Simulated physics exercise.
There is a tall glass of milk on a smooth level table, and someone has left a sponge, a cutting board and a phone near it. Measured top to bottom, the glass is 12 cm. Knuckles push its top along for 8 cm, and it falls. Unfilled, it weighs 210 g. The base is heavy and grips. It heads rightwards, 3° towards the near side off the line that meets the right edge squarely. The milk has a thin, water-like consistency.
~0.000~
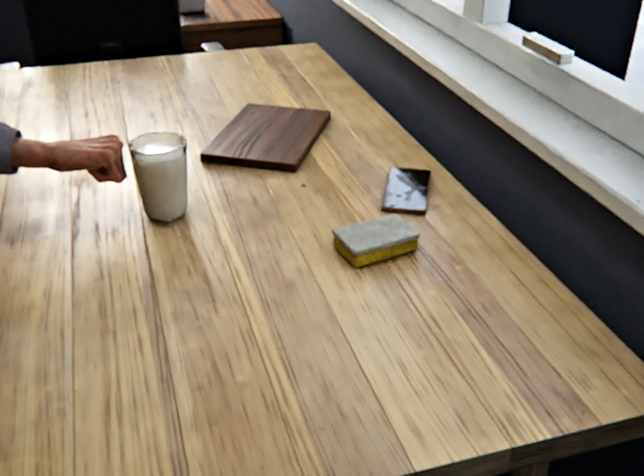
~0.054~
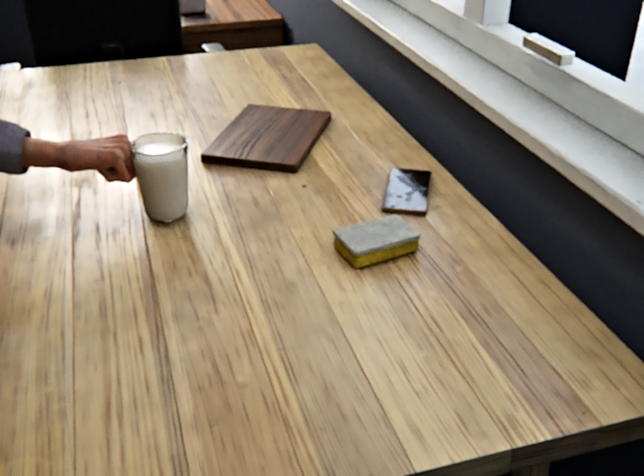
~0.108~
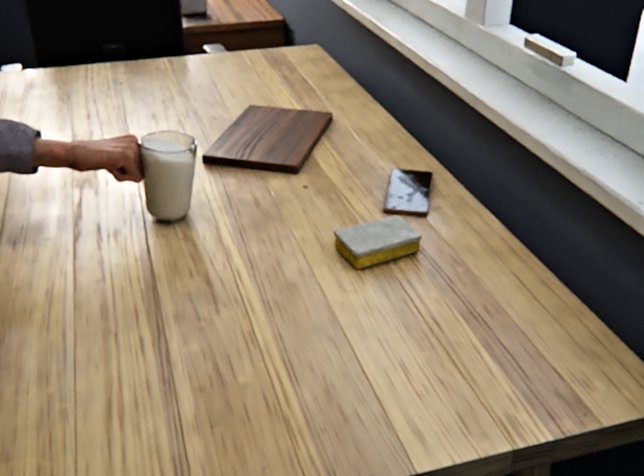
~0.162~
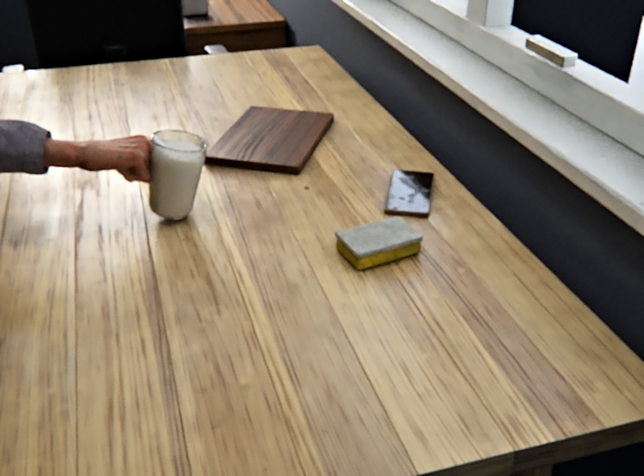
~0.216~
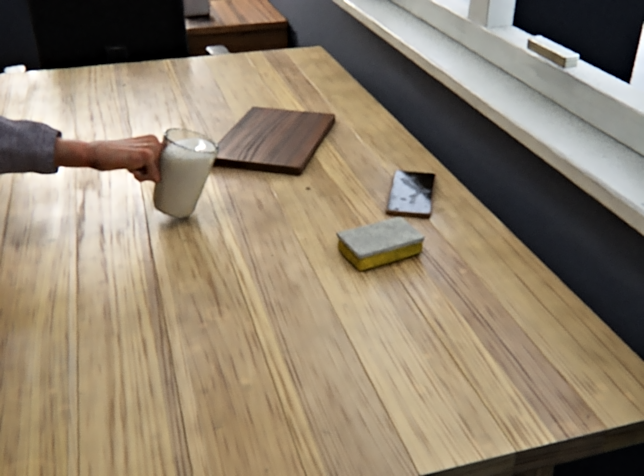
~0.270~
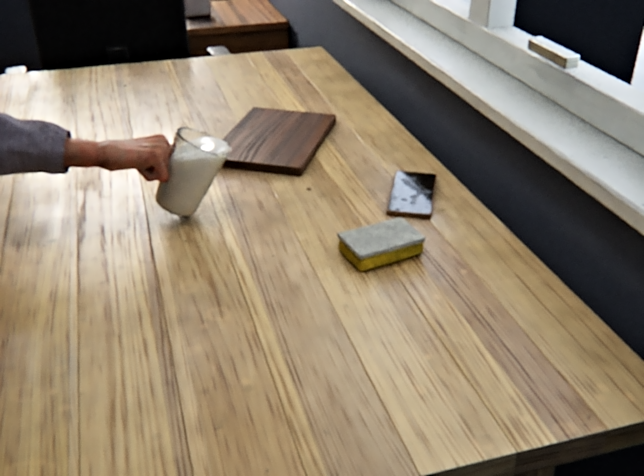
To begin with, a fist reaches in from the left toward a tall, upright glass of milk on a wooden table, near a cutting board, a phone and a sponge. The knuckles press against its upper side and push rightward, and the glass leans gradually further to the right.
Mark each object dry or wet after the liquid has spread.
Sponge: Wet; cutting board: Wet; phone: Wet.
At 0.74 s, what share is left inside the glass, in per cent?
Some 30 per cent.
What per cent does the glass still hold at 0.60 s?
Near 52 in a hundred.
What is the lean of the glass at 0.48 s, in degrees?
It leans roughly 78° from upright.
By 0.48 s the tilt is 78° and 92 per cent is in the glass, 0 has run off the table; wet so far, nothing.
By 0.60 s the tilt is 86° and 52 per cent is in the glass, 0 has run off the table; wet so far, cutting board.
By 0.74 s the tilt is 86° and 30 per cent is in the glass, 0 has run off the table; wet so far, sponge, cutting board, phone.
By 0.98 s the tilt is 86° and 15 per cent is in the glass, 9 has run off the table; wet so far, sponge, cutting board, phone.
At rest 4 per cent is in the glass, 29 has run off the table; wet so far, sponge, cutting board, phone.
